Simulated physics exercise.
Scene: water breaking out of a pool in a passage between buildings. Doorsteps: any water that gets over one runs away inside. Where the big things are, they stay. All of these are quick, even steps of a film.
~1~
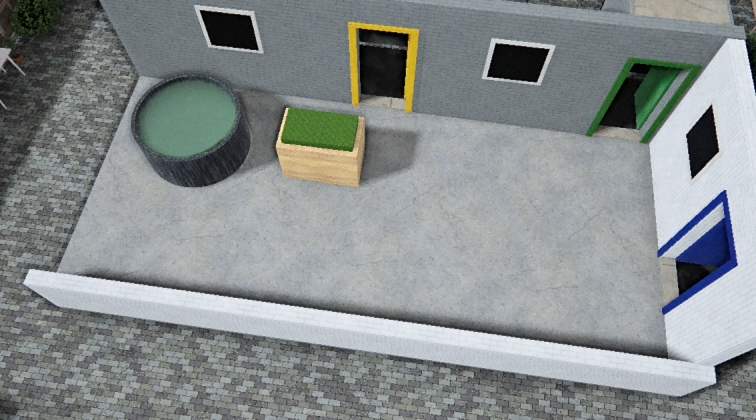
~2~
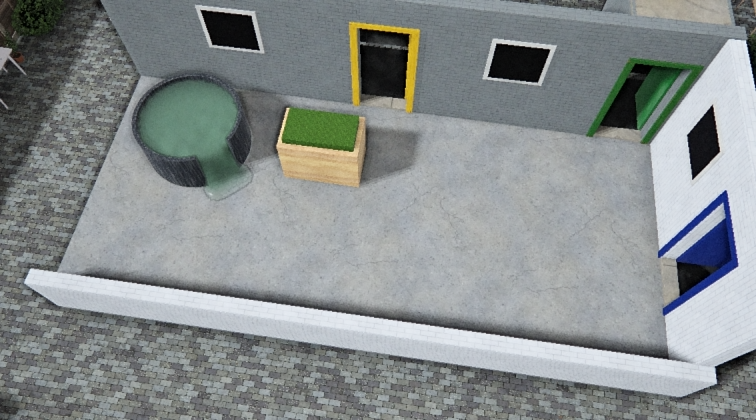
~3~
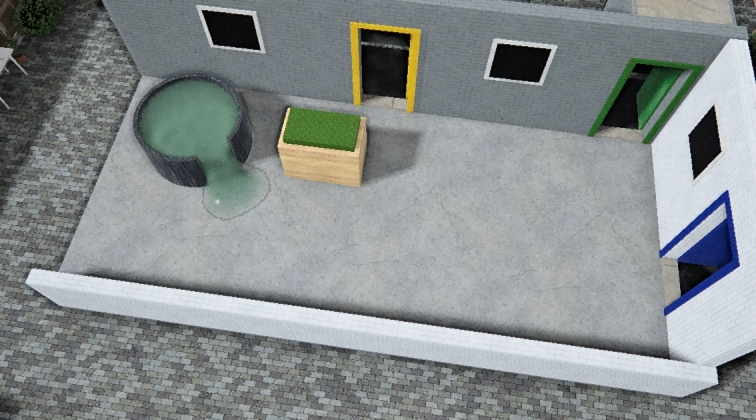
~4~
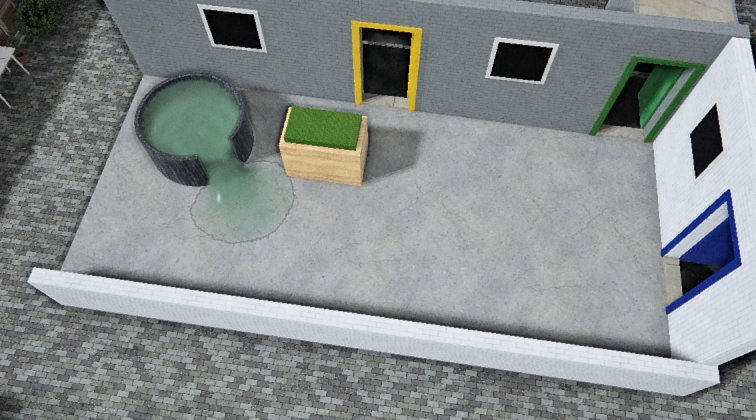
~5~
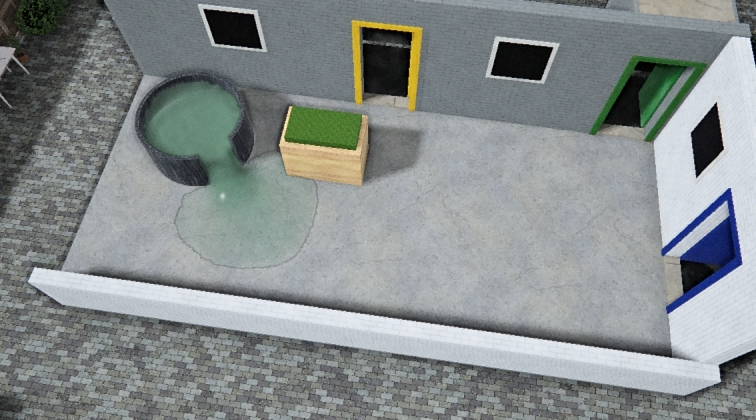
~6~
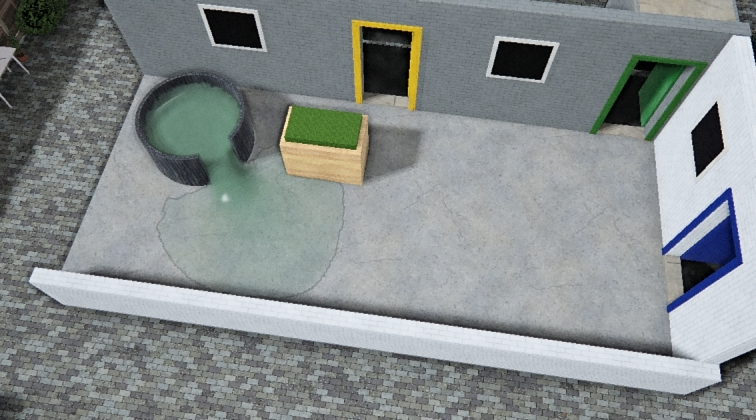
A round dark tank opens at its lower right and green water spreads across the grey courtyard.
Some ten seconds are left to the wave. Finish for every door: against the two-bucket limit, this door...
The yellow door remains within it; the blue door surpasses it; the green door surpasses it.
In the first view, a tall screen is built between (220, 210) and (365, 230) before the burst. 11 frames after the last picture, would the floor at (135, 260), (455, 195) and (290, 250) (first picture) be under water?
Outcome per location, in sequence: Soaking, soaking, unsoaked.
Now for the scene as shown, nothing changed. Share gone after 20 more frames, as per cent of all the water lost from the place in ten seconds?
Near 5 in a hundred.
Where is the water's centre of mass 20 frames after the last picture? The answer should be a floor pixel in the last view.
Near (328, 224).
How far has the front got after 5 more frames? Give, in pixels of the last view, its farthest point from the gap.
I'd put it around (436, 337).
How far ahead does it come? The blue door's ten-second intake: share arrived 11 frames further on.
Result: 0 % of the ten-second total.
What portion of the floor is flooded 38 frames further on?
65 %, roughly.
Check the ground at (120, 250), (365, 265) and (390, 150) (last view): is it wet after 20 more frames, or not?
First spot soaked, second soaked, third not wet.
A moment on, water covers 30 % of the floor; the yellow door not reached, the blue door not reached, the green door not reached.
Next, water covers 40 % of the floor; the yellow door not reached, the blue door not reached, the green door not reached.
Then, water covers 55 % of the floor; the yellow door not reached, the blue door under two buckets in, the green door not reached.
Later, water covers 65 % of the floor; the yellow door not reached, the blue door far over two buckets in, the green door under two buckets in.
In the end, water covers 65 % of the floor; the yellow door not reached, the blue door far over two buckets in, the green door far over two buckets in.
